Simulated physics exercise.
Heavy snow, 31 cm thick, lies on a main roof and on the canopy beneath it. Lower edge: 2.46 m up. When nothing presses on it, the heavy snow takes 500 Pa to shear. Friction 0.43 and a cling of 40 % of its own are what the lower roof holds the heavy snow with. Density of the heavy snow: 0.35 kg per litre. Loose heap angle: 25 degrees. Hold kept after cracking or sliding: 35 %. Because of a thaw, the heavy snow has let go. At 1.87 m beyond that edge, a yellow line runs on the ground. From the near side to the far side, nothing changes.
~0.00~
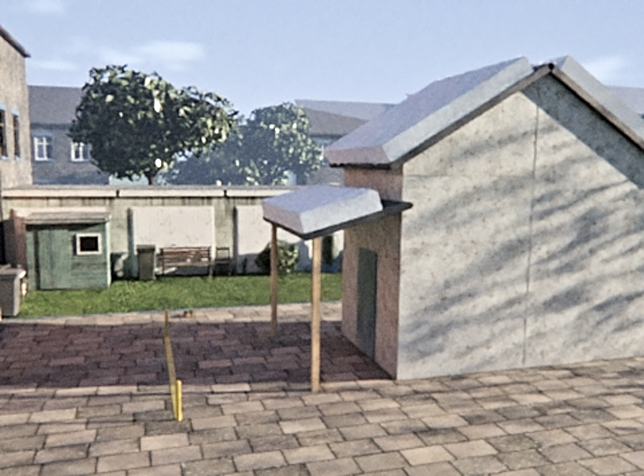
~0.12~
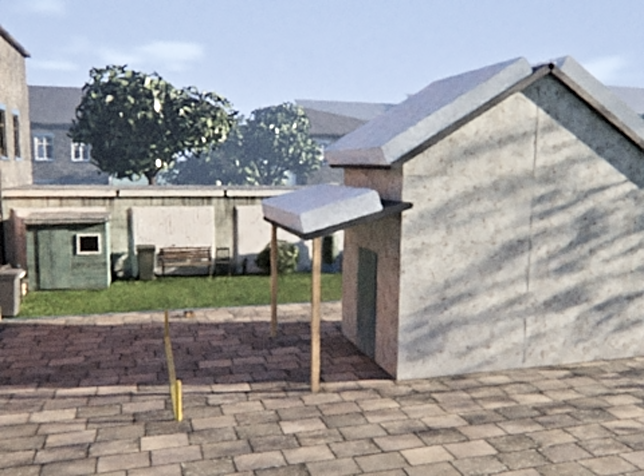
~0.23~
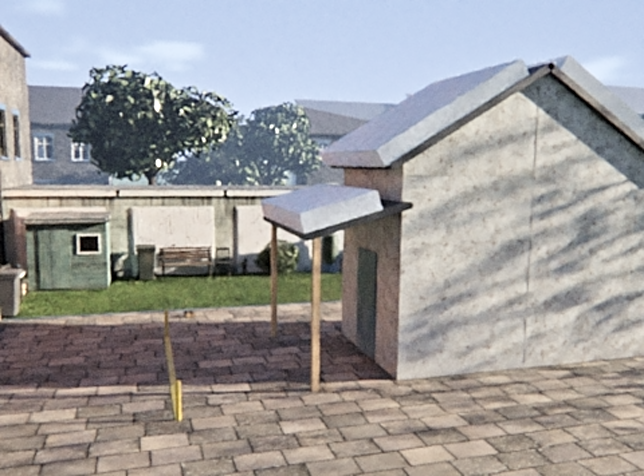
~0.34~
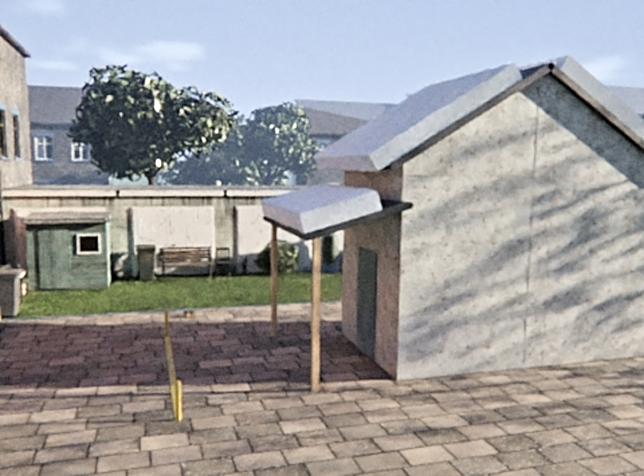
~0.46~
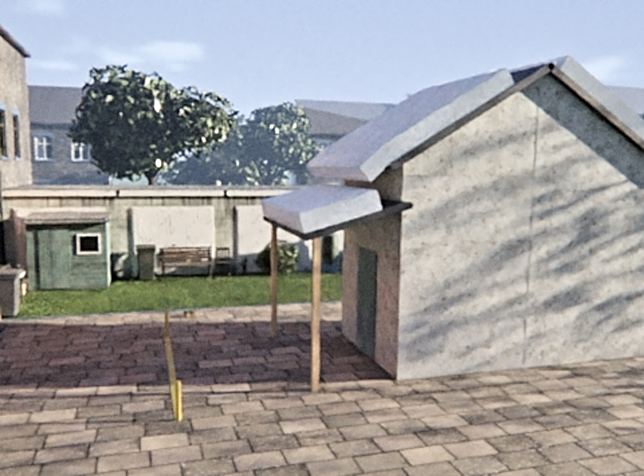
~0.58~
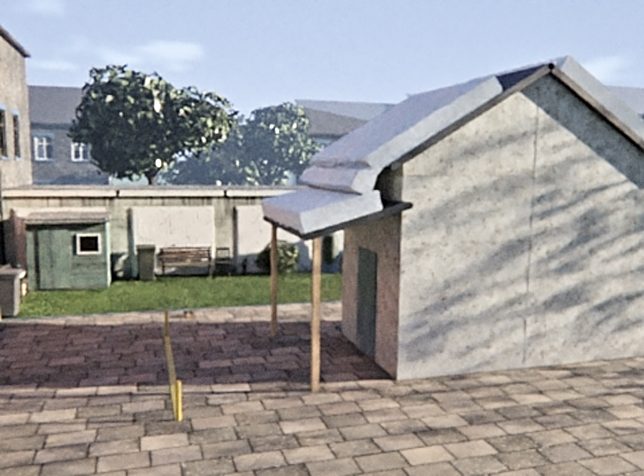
Snow on the main roof slides down to the left onto the snow-covered canopy below.
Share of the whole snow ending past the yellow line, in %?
Near 44 %.
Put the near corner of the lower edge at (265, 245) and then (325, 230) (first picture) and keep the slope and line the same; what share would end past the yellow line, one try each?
Respectively 35 % and 45 %.
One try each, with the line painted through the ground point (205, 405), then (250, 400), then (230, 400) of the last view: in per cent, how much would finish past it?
55 %, 70 %, 65 %.
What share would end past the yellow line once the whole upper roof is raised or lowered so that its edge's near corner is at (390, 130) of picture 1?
About 45 per cent.
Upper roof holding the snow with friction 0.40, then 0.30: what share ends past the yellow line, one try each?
It would be 16 % the first time and 25 % the second.
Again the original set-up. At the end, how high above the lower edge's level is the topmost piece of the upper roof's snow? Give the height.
I'd put it at around 0.6 m up.
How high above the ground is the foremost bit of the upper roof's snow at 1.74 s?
Some 0.0 m.
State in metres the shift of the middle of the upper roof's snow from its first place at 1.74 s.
I'd put it near 4.4 m.
After 1.11 s, none is below the lower edge and 0 % is past the line.
After 1.74 s, 57 % is below the lower edge and 3 % is past the line.
After 2.37 s, 80 % is below the lower edge and 40 % is past the line.
After 3.00 s, 81 % is below the lower edge and 44 % is past the line.
After 3.30 s, 81 % is below the lower edge and 44 % is past the line.
